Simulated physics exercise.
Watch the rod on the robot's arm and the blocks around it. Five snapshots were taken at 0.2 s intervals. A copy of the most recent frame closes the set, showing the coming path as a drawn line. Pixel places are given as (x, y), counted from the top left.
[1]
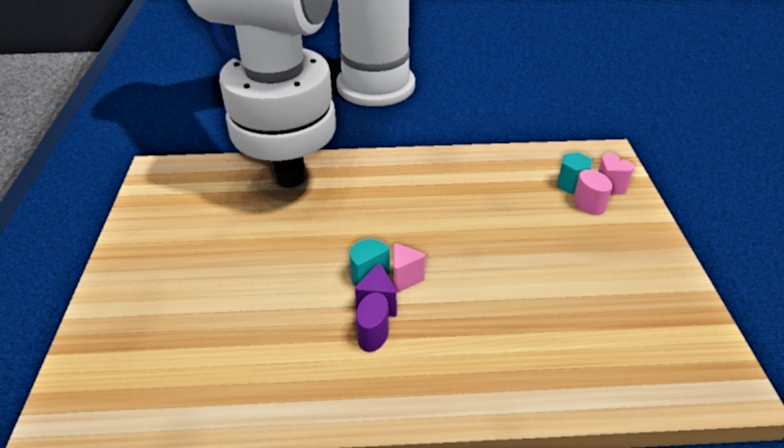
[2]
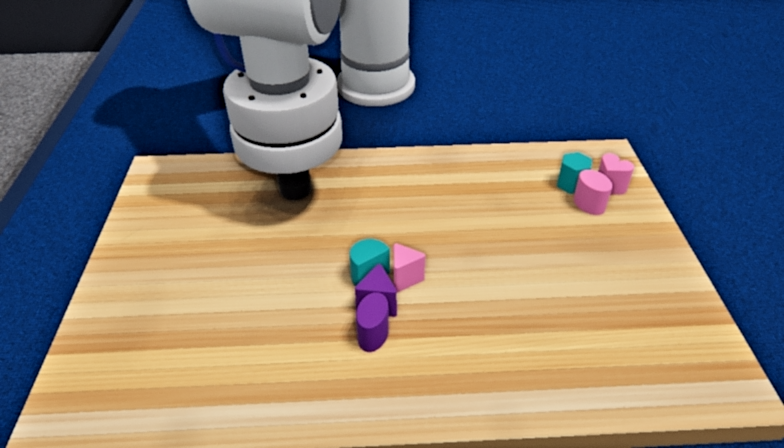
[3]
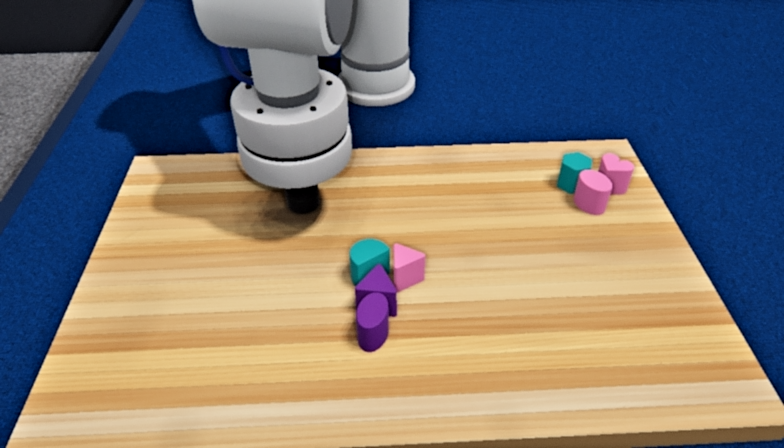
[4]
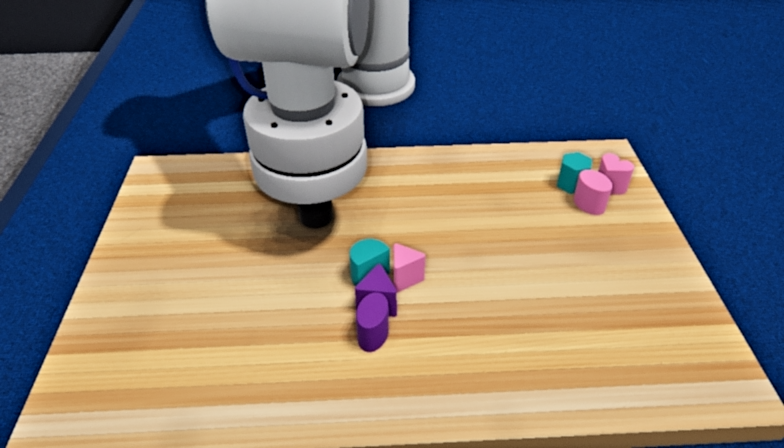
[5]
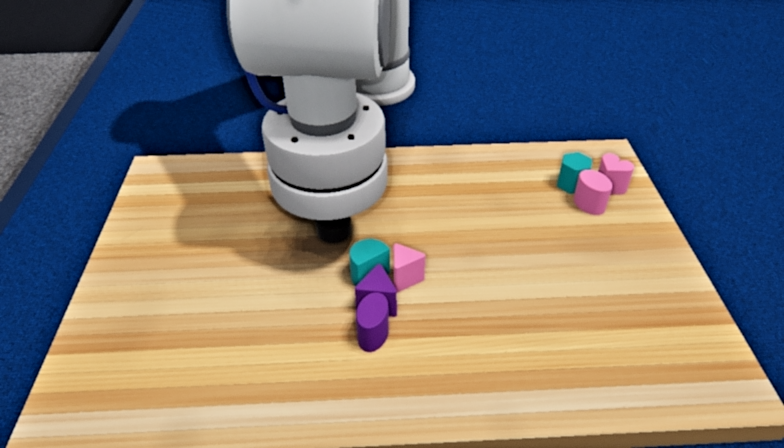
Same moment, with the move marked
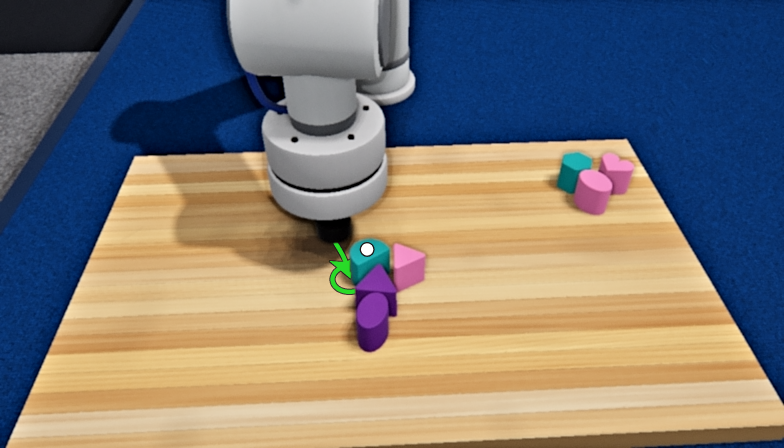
A white and grey robot arm with a short black rod reaches over a light wooden board on a blue surface, seen from above at an angle by a still camera. Near the middle sit a turquoise half-round block, a pink triangular one and two purple ones, with a turquoise and two pink blocks at upper right. The arm moves the rod steadily toward the viewer and rightward, close to the turquoise half-round block, while every block stays still.
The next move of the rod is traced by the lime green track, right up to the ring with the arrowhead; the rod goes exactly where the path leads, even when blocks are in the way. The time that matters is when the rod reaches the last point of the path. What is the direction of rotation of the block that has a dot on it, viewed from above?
Answer: Against the clock.
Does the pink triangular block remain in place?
The answer is yes.
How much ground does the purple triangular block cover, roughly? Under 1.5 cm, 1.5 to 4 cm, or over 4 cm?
Between 1.5 and 4 cm.
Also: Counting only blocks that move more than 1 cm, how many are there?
Blocks displaced: 2.
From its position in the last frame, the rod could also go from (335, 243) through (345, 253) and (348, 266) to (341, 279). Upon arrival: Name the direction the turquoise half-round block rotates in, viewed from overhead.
Rotates counter-clockwise.
The drawn path runs from (335, 243) via (342, 254) and (347, 266), ending at (350, 278); the dot is on the turquoise half-round block.
The first path, step by step. Halfway along, rod at (344, 250); nothing pushed yet.
At the end, rod at (350, 268); turquoise half-round block at (382, 261), turned 45° anticlockwise; purple triangular block at (393, 287), turned 35° clockwise; pink triangular block not moved.
